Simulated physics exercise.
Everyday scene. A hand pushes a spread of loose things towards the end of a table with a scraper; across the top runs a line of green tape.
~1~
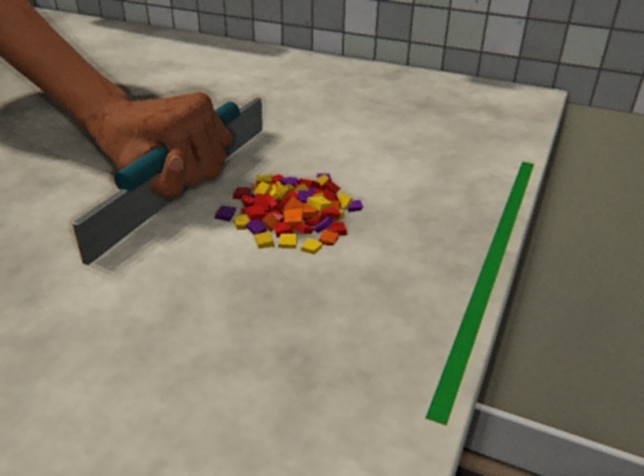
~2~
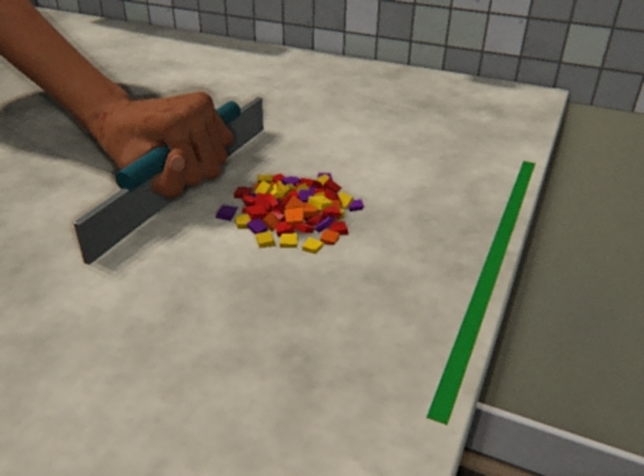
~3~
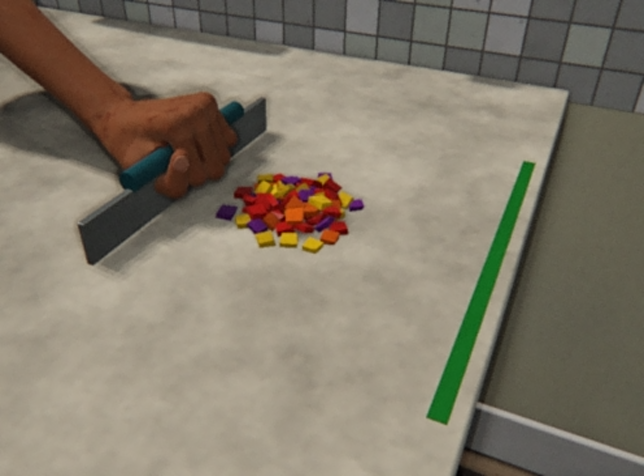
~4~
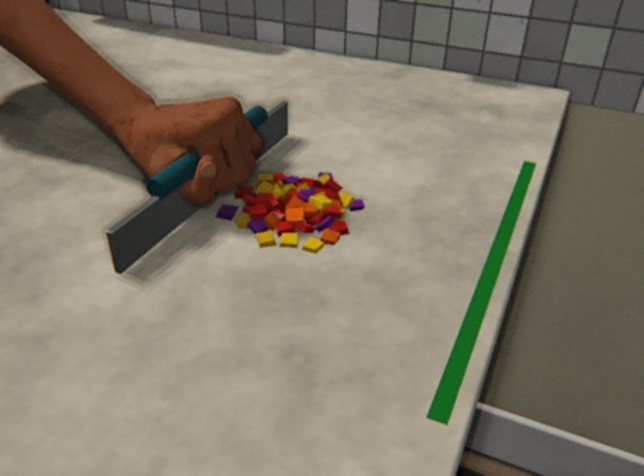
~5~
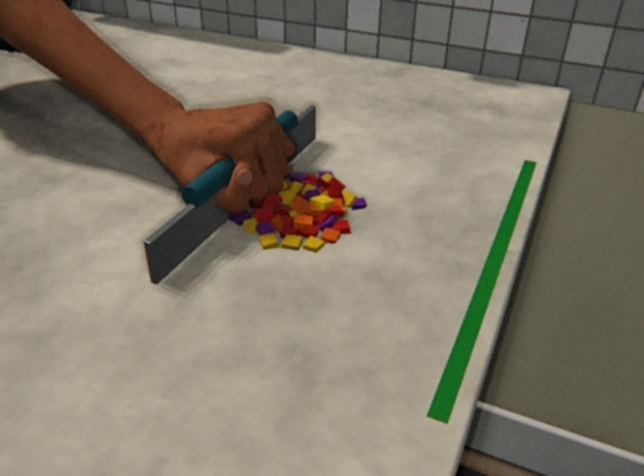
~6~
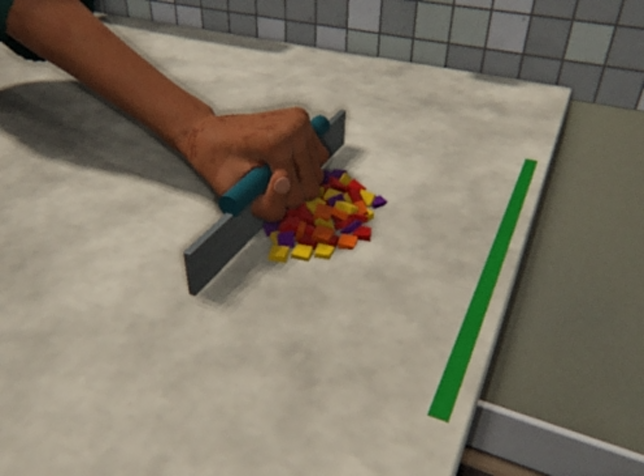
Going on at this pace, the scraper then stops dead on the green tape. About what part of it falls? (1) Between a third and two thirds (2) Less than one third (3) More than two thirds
The answer is 3.
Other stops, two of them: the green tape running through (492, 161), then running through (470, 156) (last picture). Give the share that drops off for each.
Note: Case one around 40 in a hundred, case two around 10 in a hundred.
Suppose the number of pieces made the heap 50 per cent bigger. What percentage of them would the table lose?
My guess is about 100 per cent.
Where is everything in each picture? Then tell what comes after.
In the first picture, scraper at (98, 230), at rest; green tape at (525, 171), right by the edge; edge at (515, 269); the heap at (289, 205), mosaic tiles.
In the second picture, scraper at (99, 229), at rest.
In the third picture, scraper at (103, 230); the heap at (290, 204).
In the fourth picture, scraper at (131, 237).
In the fifth picture, scraper at (167, 247); the heap at (297, 206), about a quarter pushed along.
In the sixth picture, scraper at (205, 257); green tape at (529, 168); edge at (518, 266); the heap at (323, 214), all pushed along.
Soon, scraper still moving, near (394, 193); heap all on the table, its front near (464, 268).
A while on, scraper stopped at the green tape; heap most over the edge.
Towards the end, scraper stopped at the green tape; heap all over the edge.
Finally, scraper stopped at the green tape; heap all over the edge.
